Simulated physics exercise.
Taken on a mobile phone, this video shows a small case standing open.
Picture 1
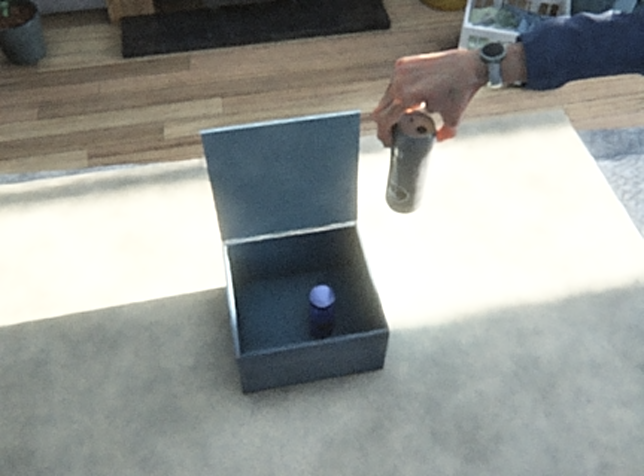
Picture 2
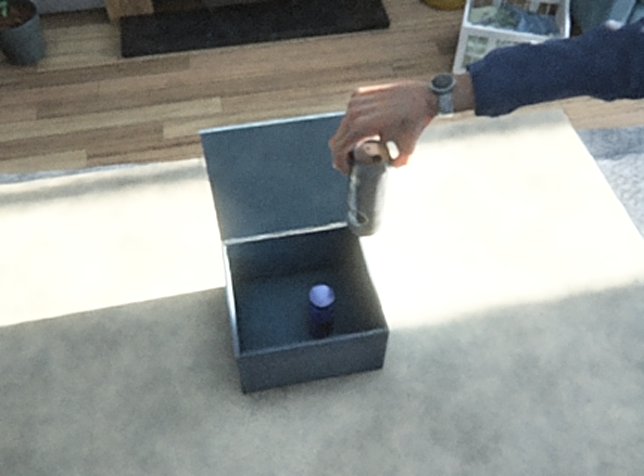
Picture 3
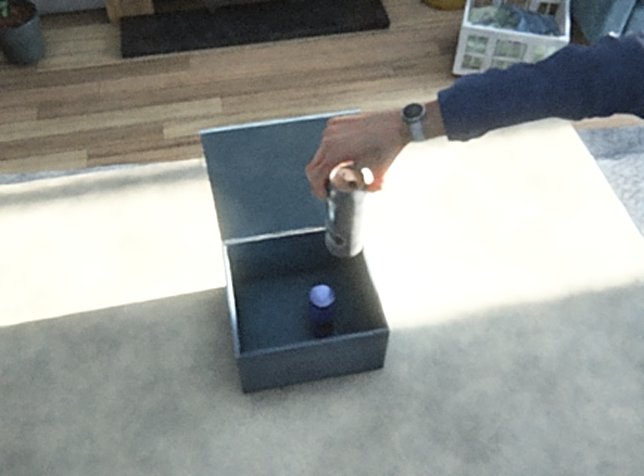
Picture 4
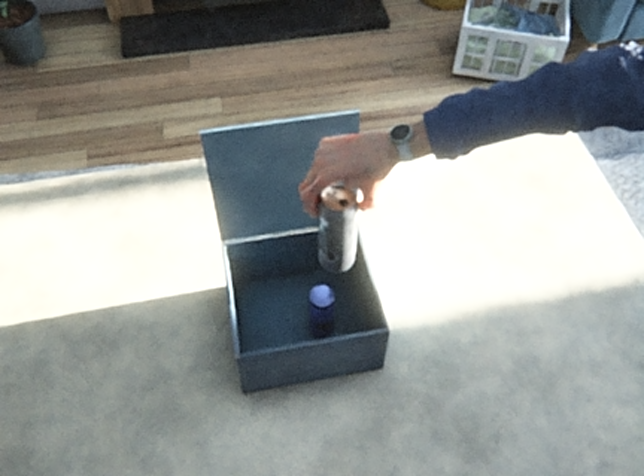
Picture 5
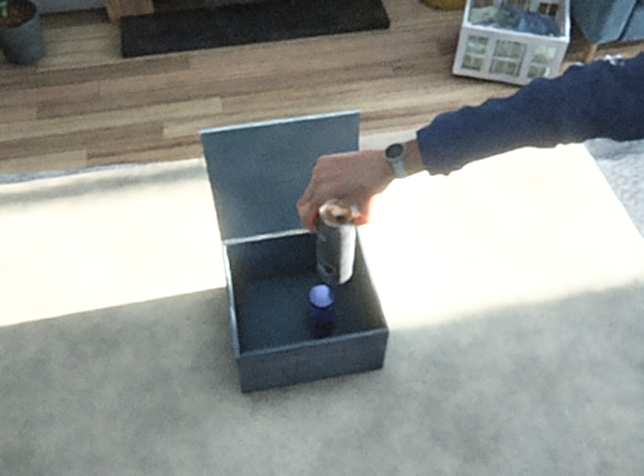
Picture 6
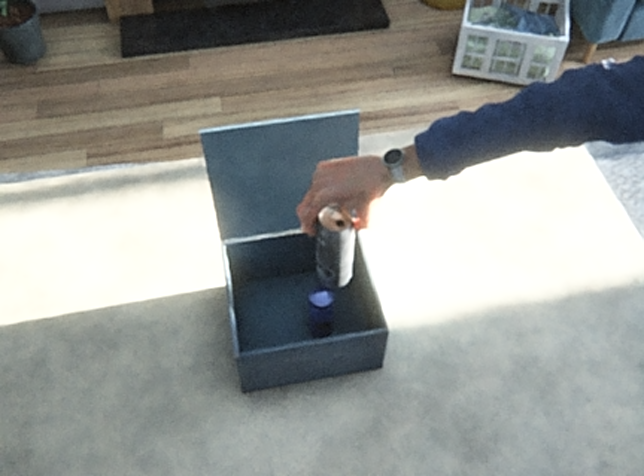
A hand lowers a grey can into an open box beside a small blue shaker.
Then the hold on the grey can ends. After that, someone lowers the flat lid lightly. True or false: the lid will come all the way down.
True.
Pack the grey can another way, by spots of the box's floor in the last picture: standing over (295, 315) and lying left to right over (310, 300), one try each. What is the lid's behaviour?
In the first case it will not close; in the second case it closes.
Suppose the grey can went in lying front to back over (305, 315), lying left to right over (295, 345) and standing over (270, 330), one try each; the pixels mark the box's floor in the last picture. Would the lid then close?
So, one: It drops fully; two: It drops fully; three: It remains raised.
Then, 0.60 s after the last picture, grey can tipped 23° from how it was near (334, 253).
Then, 1.30 s after the last picture, lid 76° above the rim; grey can tipped 41° from how it was near (288, 282).
Then, 1.70 s after the last picture, lid 46° above the rim; grey can on its side near (285, 307).
Then, 2.20 s after the last picture, lid shut; grey can on its side near (285, 307).
At rest, lid shut; tipped over in the box, grey can; blue shaker in place. Seen from the same camera at the end, grey can near (285, 307).
